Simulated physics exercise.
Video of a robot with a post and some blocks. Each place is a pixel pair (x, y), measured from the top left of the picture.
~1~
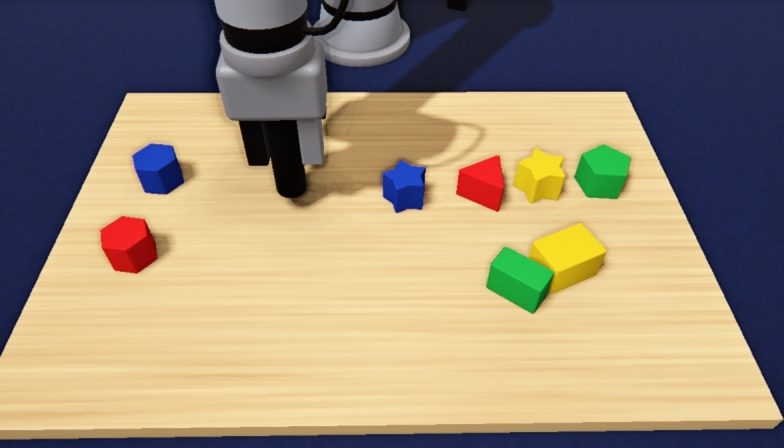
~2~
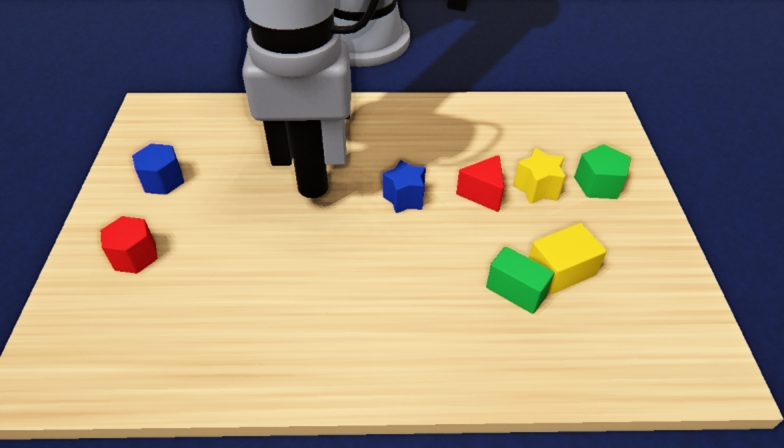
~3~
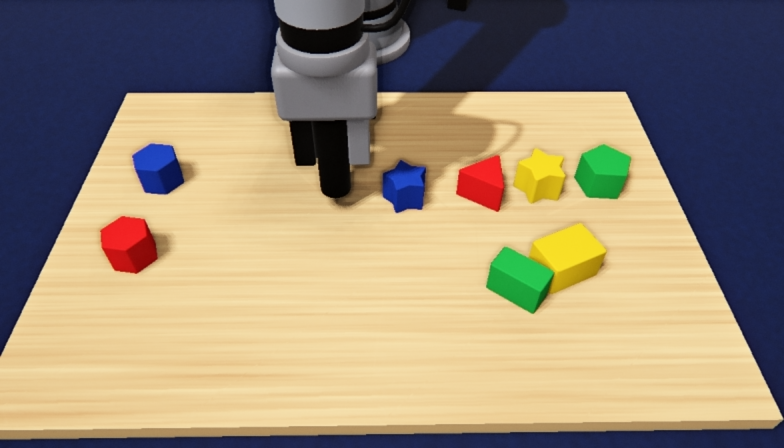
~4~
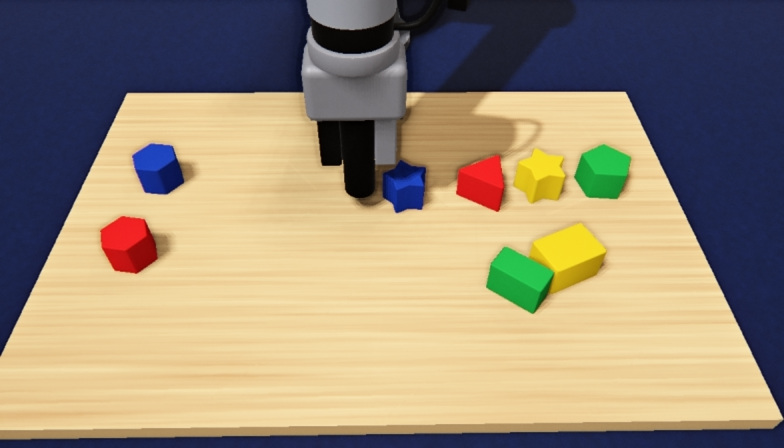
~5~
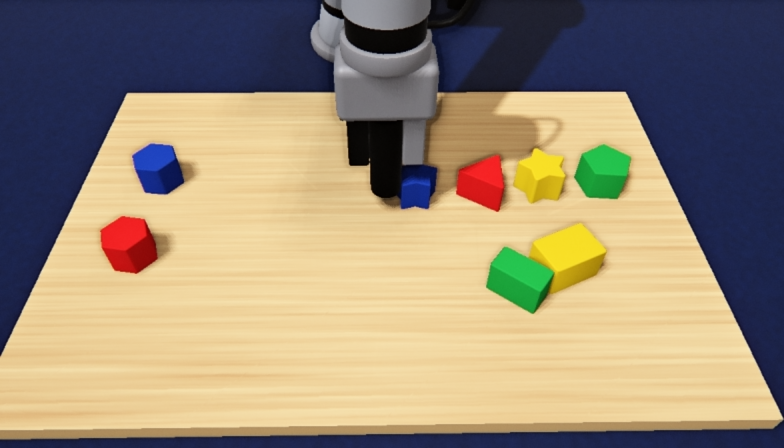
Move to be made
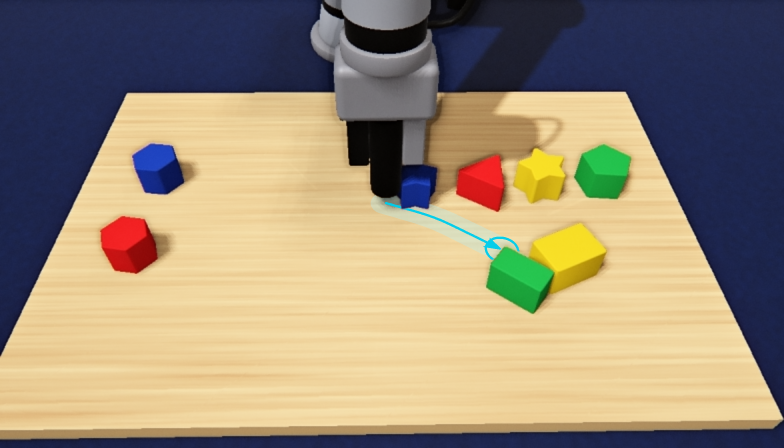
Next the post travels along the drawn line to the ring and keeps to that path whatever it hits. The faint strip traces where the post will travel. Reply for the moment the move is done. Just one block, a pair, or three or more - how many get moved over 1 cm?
One block shifts.
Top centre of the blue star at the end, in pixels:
I'd place it at (447, 173), taking the centre of its top.
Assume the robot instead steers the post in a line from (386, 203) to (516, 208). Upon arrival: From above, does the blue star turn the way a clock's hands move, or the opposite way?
Direction: Anticlockwise.
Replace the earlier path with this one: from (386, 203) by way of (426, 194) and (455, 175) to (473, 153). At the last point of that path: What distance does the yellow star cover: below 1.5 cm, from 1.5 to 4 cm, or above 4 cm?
From 1.5 to 4 cm.
Drawn move, from (386, 203) over (444, 222) to (502, 250).
On the path given first. One third of the way, post (427, 200); blue star (444, 172), turned 40° anticlockwise.
Two thirds of the way, post (467, 217); blue star (447, 173), turned 55° anticlockwise.
At the end, post (505, 235); blue star (447, 173), turned 55° anticlockwise; green rectangle still.
